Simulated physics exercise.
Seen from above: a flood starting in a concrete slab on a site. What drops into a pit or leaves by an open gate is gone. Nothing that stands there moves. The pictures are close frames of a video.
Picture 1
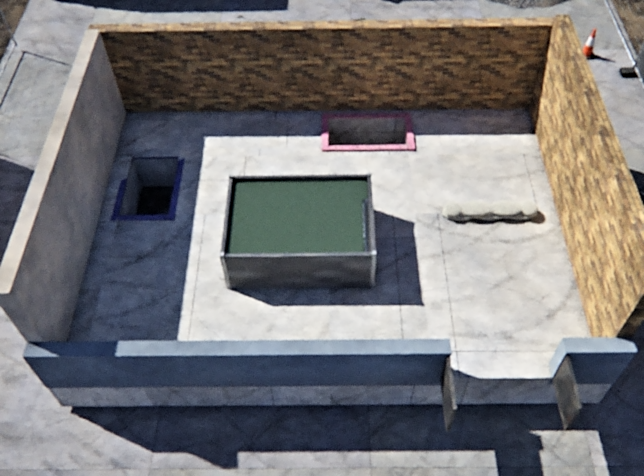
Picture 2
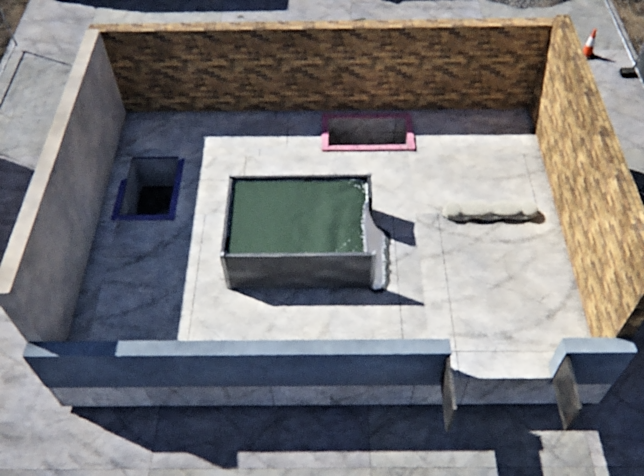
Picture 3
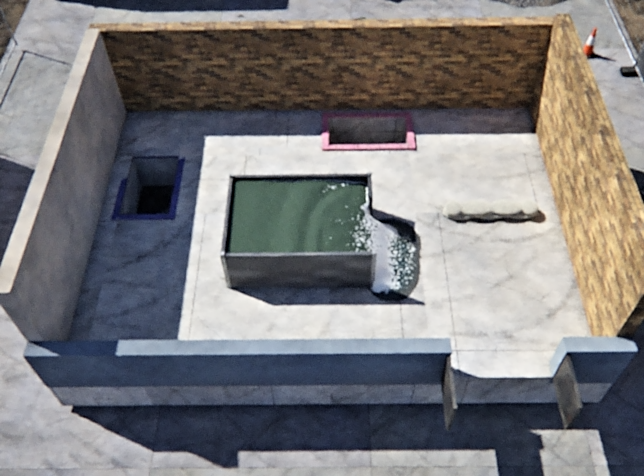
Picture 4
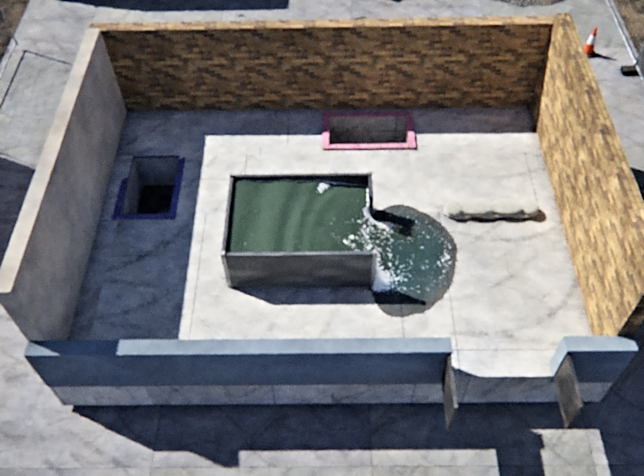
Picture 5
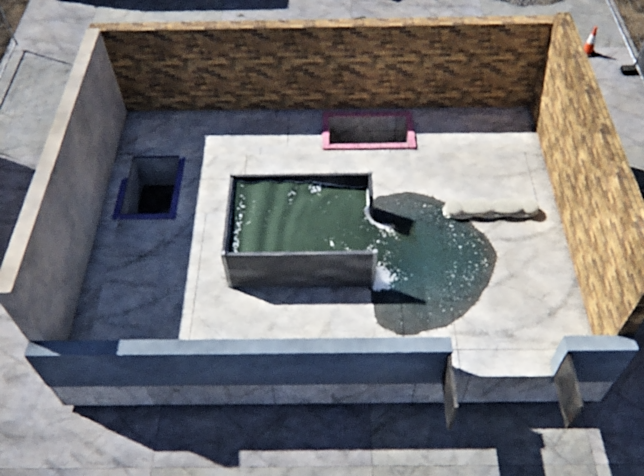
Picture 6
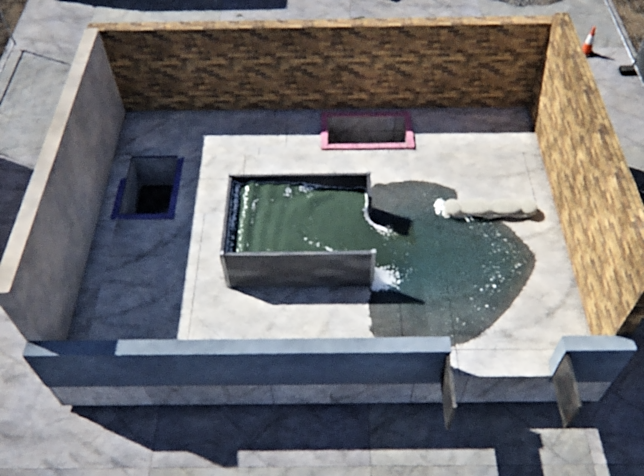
A walled concrete yard held a tank of still green water, then water poured out of the tank's right side and spread across the pale floor in a widening dark pool, reaching the low ridge.
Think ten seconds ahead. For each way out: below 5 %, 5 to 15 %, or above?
The gate takes over 15 %; the pink pit takes under 5 %; the blue pit takes under 5 %.
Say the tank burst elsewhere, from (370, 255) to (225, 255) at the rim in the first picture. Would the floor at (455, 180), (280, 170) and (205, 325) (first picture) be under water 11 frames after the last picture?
One after the other: Dry, free of water, under water.
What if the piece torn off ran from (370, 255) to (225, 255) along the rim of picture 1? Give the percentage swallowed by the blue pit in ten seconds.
In per cent: Blue 20.
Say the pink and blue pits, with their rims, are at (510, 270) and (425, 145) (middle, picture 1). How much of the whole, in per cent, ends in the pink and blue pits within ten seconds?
In per cent: Pink 35, blue 10.
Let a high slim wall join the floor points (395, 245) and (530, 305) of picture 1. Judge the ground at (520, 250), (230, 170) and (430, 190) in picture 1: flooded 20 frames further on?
One after the other: Flooded, dry, flooded.
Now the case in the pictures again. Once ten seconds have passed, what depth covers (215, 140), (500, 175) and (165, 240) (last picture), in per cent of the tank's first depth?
About 0, 6 and 0 per cent.
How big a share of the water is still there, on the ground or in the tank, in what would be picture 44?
Roughly 72 per cent.
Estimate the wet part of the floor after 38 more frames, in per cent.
I make it 50 per cent.
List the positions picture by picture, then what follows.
Still water in the water tank at (299, 216), in the first frame.
Water pours out at (369, 248) and has run to (375, 291), in the second frame.
The front is at (405, 293), out from the gap at (369, 247), in the third frame.
The front is at (450, 242), out from the gap at (370, 248), in the fourth frame.
Water pours out at (370, 247) and has run to (490, 250), in the fifth frame.
Water pours out at (369, 247) and has run to (530, 261), in the sixth frame.
A moment on, water covers 25 % of the floor; the gate 0 %, the pink pit 0 %, the blue pit 0 %.
Next, water covers 35 % of the floor; the gate 4 %, the pink pit 0 %, the blue pit 0 %.
Then, water covers 40 % of the floor; the gate 12 %, the pink pit 0 %, the blue pit 0 %.
Later, water covers 50 % of the floor; the gate 26 %, the pink pit 2 %, the blue pit 0 %.
In the end, water covers 70 % of the floor; the gate 40 %, the pink pit 3 %, the blue pit 0 %.
